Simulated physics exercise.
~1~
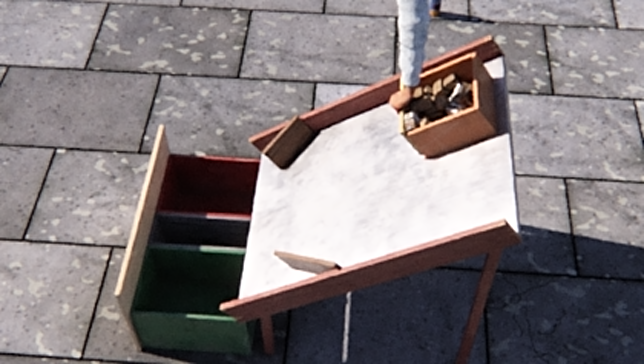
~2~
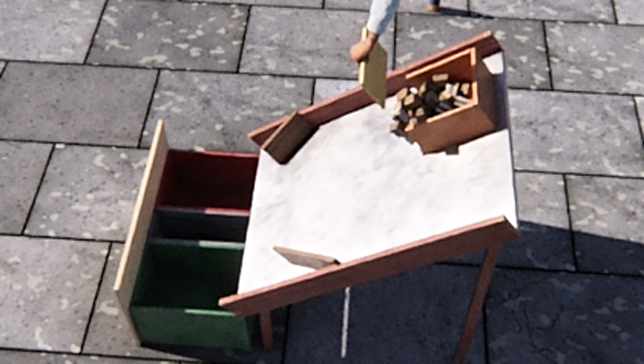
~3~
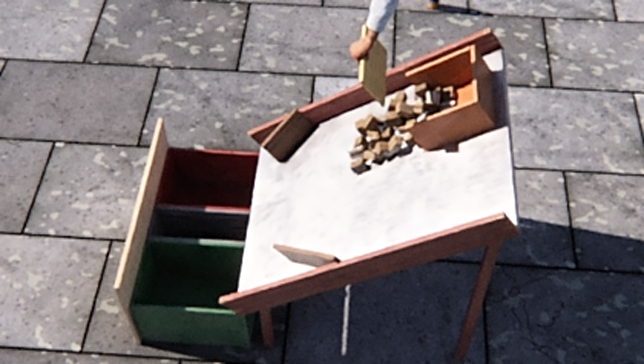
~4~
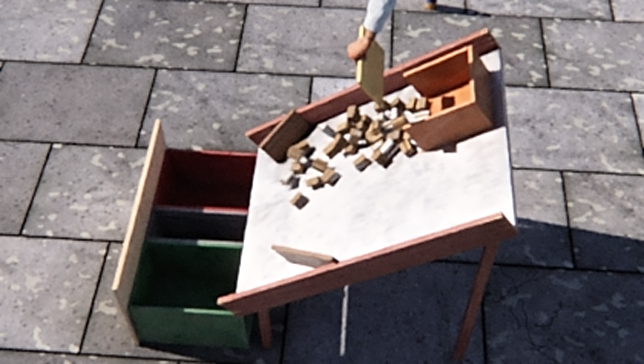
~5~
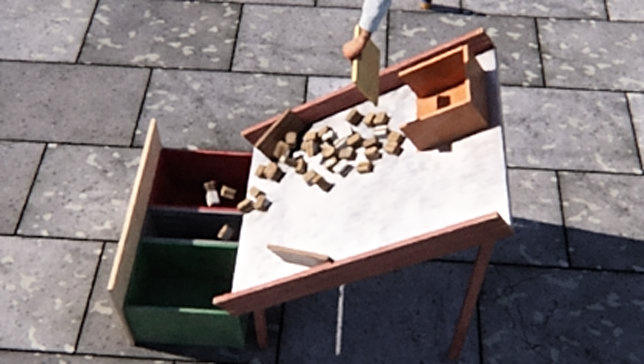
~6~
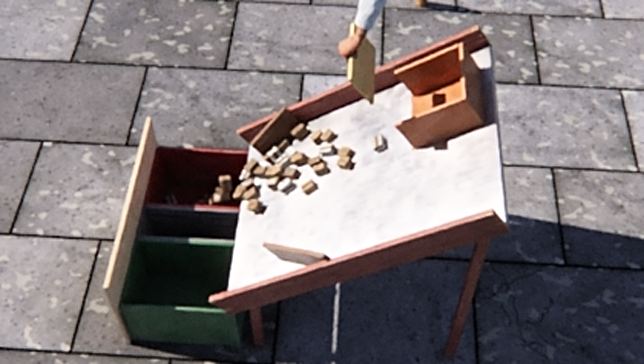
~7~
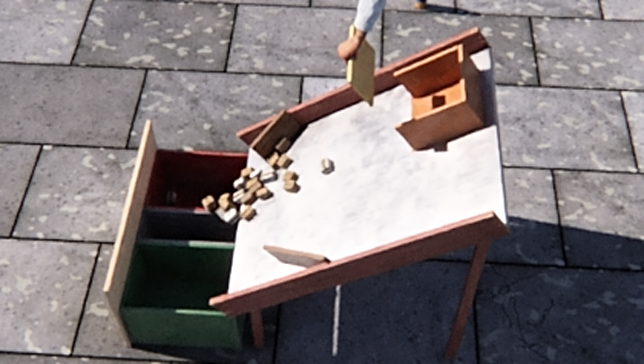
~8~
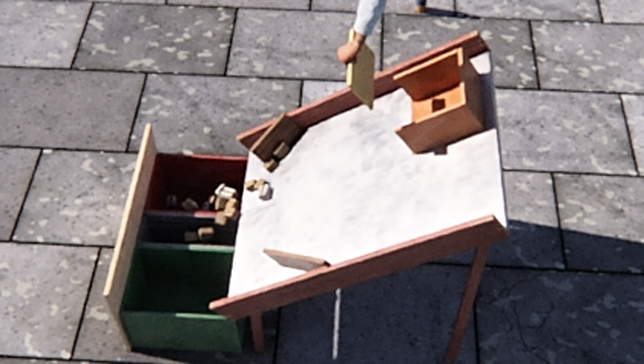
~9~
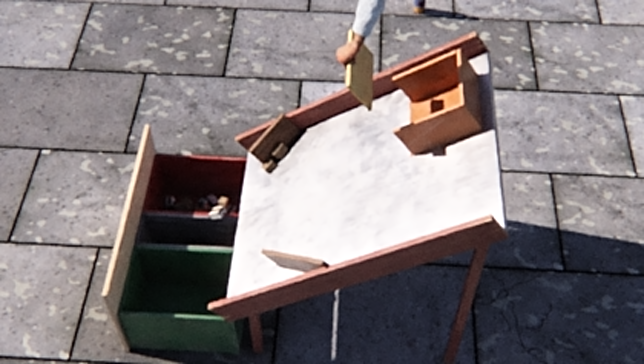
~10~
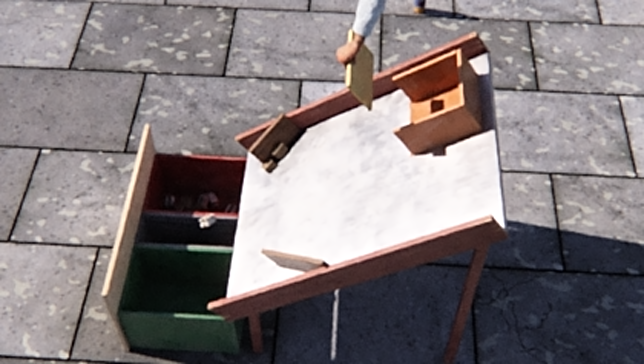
A hand in a pale blue sleeve reaches over a white sloping table with reddish-brown walls, seen from above on grey paving. An orange pen full of small brown blocks sits at the upper right, two angled boards stand lower down, and red, grey and green containers wait at the left. The hand lifts a tan gate clear and holds it up. The blocks spill out, spread leftward down the slope and bunch beside the upper board. They drop off the edge, mostly into the far red tub, others into the grey bin, while a couple stay against the board and the green tote looks empty.
